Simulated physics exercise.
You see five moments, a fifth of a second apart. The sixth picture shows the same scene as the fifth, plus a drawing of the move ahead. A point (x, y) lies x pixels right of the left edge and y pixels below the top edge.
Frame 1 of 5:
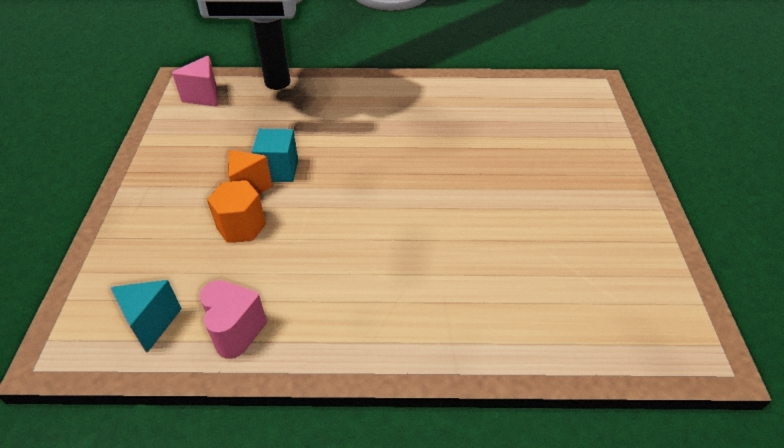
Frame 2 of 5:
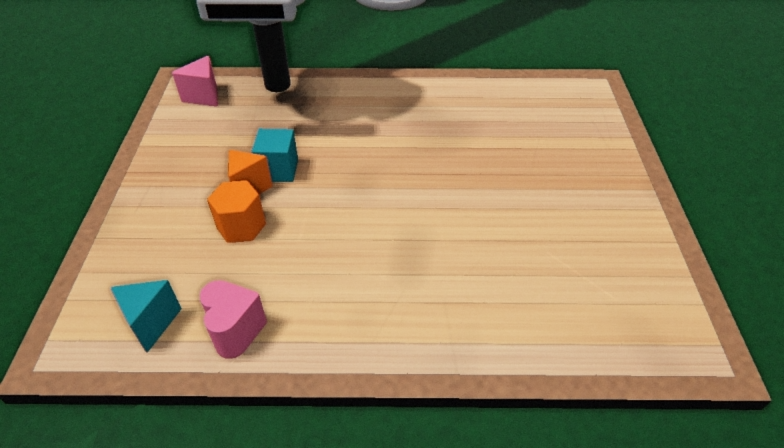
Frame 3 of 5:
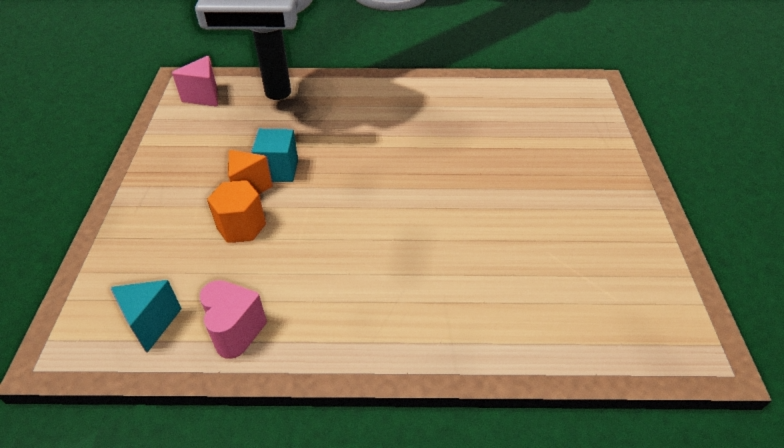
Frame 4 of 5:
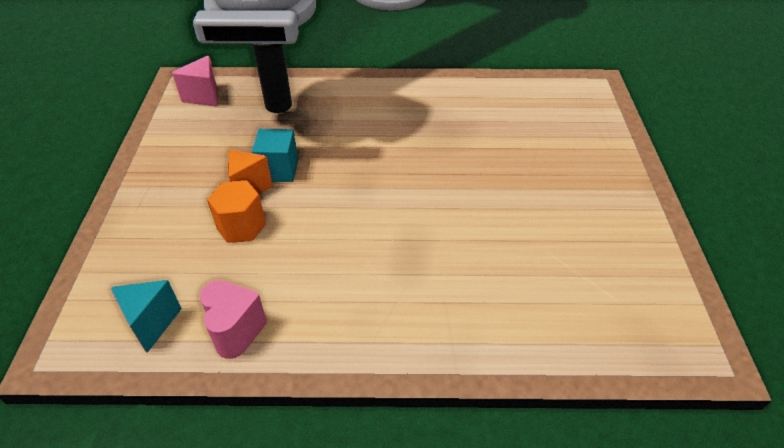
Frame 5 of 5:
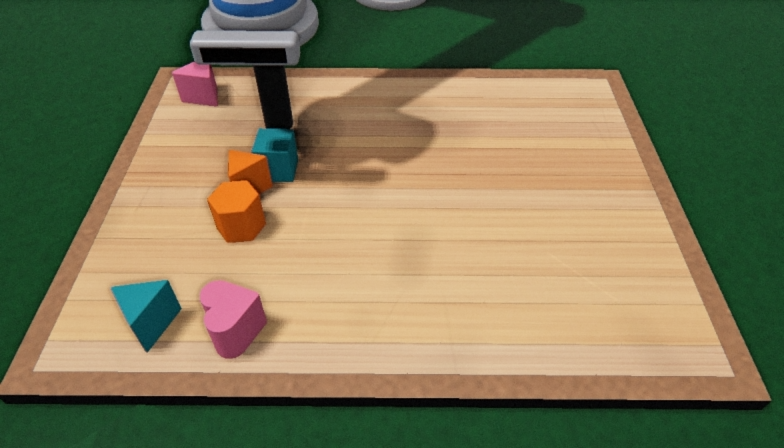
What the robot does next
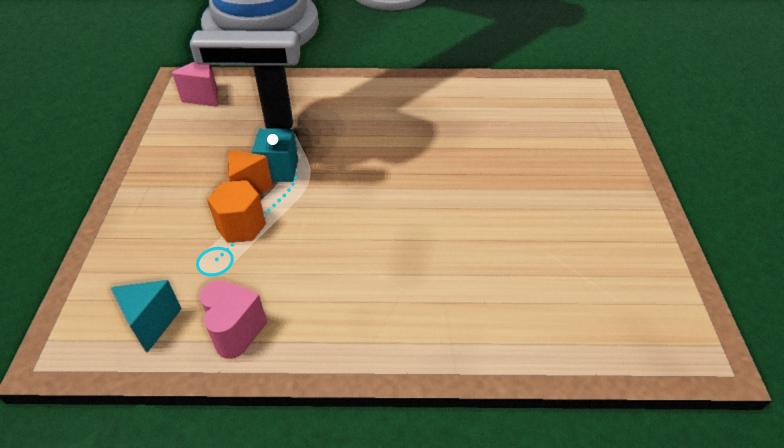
A black stick moves down toward the turquoise block while the colored blocks stay still.
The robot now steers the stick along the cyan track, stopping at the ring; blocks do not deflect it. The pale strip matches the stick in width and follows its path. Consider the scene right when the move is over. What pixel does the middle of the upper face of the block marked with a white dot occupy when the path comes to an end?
It is at (169, 255).
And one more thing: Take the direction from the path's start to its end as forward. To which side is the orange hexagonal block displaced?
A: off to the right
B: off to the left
My pick is A.
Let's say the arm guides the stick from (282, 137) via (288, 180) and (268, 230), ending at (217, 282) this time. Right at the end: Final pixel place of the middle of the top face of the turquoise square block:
I'd say the turquoise square block ends with its top centre at (163, 256).
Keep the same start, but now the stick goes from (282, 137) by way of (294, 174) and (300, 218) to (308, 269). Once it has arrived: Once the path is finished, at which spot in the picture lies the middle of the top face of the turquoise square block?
(257, 187)
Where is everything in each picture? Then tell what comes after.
Stick's lower end (278, 83); turquoise three-sided block (136, 296); orange hexagonal block (233, 196); orange three-sided block (242, 160); turquoise square block (273, 139), in the first picture.
Stick (278, 85); blocks still, in the second picture.
Stick (278, 93); blocks still, in the third picture.
Stick (279, 106); blocks still, in the fourth picture.
Stick (279, 125); turquoise three-sided block (136, 296); orange hexagonal block (233, 196); orange three-sided block (242, 160); turquoise square block (273, 139), in the fifth picture.
Drawn move, from (282, 137) over (296, 175) and (262, 216) to (215, 261); the dot is on the turquoise square block.
The first path, step by step. One third of the way, stick (293, 163); orange three-sided block (228, 171), turned 30° clockwise; turquoise square block (267, 165), turned 45° clockwise.
Two thirds of the way, stick (258, 205); orange hexagonal block (188, 234); orange three-sided block (204, 182), turned 95° clockwise; turquoise square block (225, 208), turned 50° clockwise.
At the end, stick (210, 249); turquoise three-sided block (124, 315); orange hexagonal block (123, 279); orange three-sided block (204, 182), turned 95° clockwise; turquoise square block (169, 255), turned 50° clockwise.
